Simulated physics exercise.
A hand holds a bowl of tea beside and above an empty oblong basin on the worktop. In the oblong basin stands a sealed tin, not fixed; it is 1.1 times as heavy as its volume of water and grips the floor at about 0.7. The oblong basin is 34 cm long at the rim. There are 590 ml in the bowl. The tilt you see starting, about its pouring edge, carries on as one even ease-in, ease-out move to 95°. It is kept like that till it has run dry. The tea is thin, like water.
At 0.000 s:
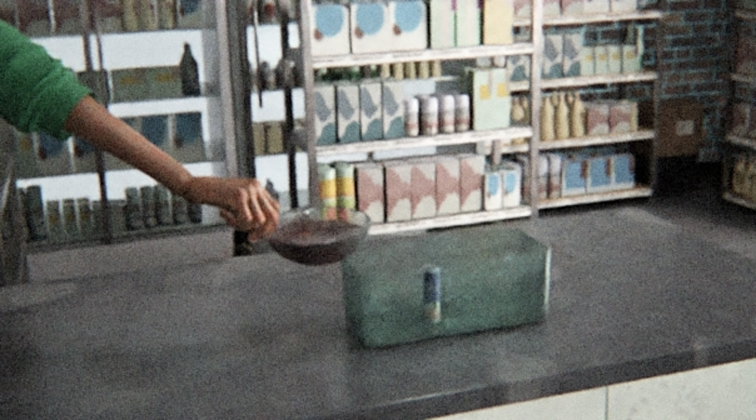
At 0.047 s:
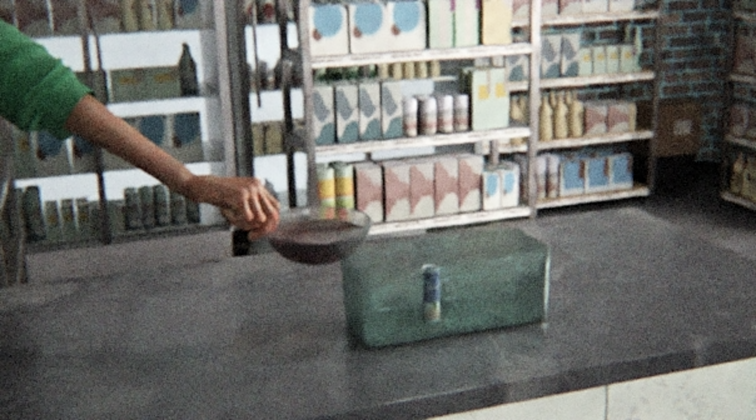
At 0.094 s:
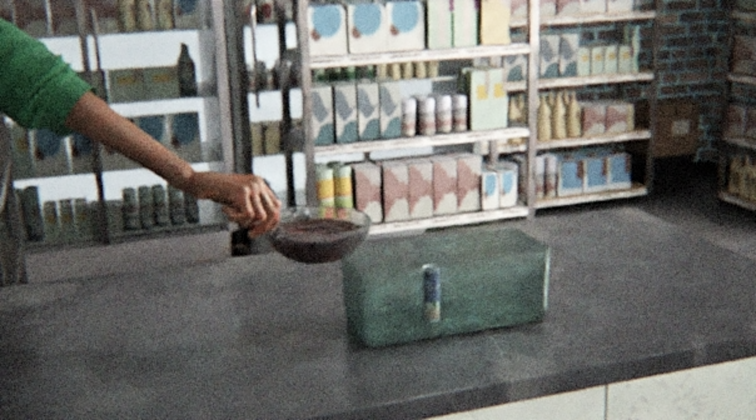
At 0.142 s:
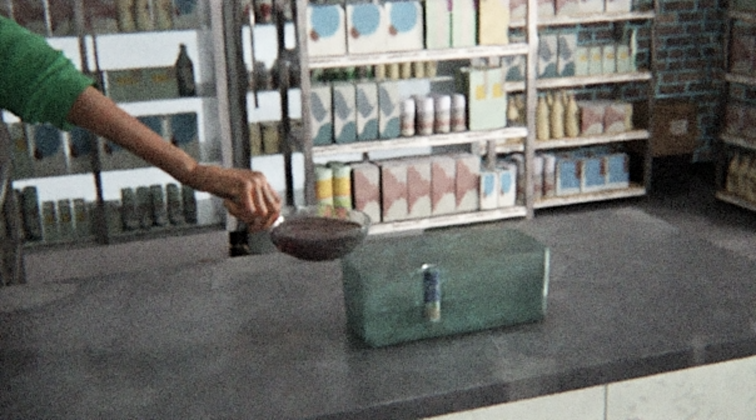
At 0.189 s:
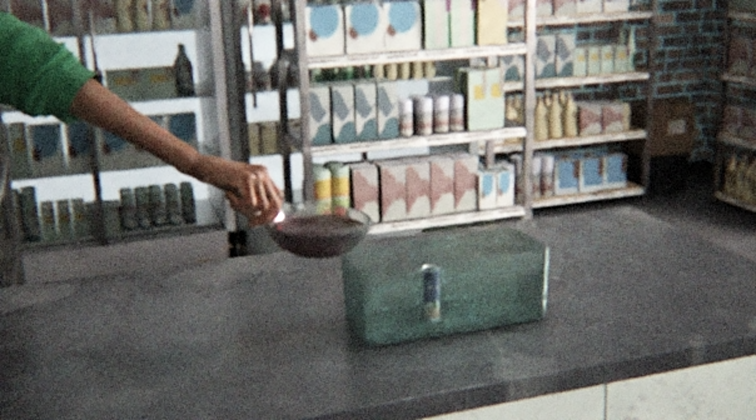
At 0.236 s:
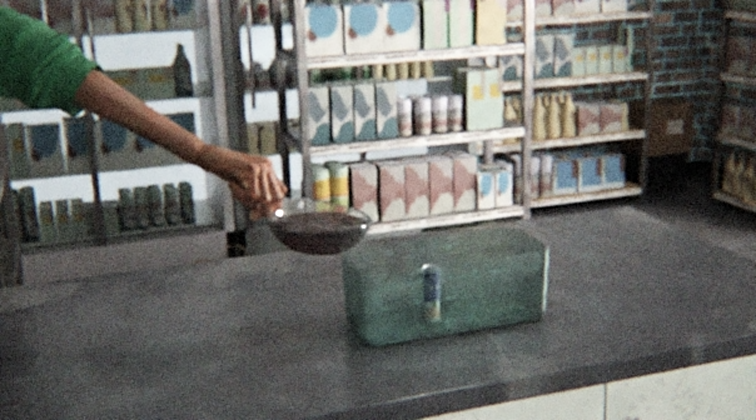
A hand at left slightly tilting a glass bowl of dark liquid beside and above a green oblong basin on a grey worktop.
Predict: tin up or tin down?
It falls.
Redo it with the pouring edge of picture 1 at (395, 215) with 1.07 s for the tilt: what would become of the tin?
Then it remains upright.
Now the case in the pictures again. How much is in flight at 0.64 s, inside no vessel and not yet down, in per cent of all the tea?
Some 40 per cent.
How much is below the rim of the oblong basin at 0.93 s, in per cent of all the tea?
Near 92 in a hundred.
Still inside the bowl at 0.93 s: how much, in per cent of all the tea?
About 0 per cent.
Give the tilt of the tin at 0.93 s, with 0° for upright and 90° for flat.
About 55°.
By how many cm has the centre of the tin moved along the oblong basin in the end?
About 7.0 cm.
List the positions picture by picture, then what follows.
In the first frame, tilt 0°; pouring edge (368, 217); surface from (267, 238) to (363, 226); the oblong basin's rim runs from (350, 264) to (535, 239); the tin's top is at (431, 270).
In the second frame, tilt 0°; pouring edge (369, 217); surface from (267, 237) to (363, 226).
In the third frame, tilt 2°; pouring edge (369, 217); surface from (268, 236) to (363, 225).
In the fourth frame, tilt 4°; pouring edge (369, 217); surface from (269, 234) to (363, 224).
In the fifth frame, tilt 7°; pouring edge (369, 217); surface from (270, 230) to (363, 222).
In the sixth frame, tilt 11°; pouring edge (369, 217); surface from (271, 226) to (365, 219).
After 0.64 s the tilt is 61° and 43 per cent is still to pour; the tin stands where it began.
After 0.93 s the tilt is 91° and 0 per cent is still to pour; the tin leans 56°.
After 1.24 s the tilt is 95° and 0 per cent is still to pour; the tin lies on its side.
After 1.57 s the tilt is 95° and 0 per cent is still to pour; the tin lies on its side.
In the end the tin lies on its side.
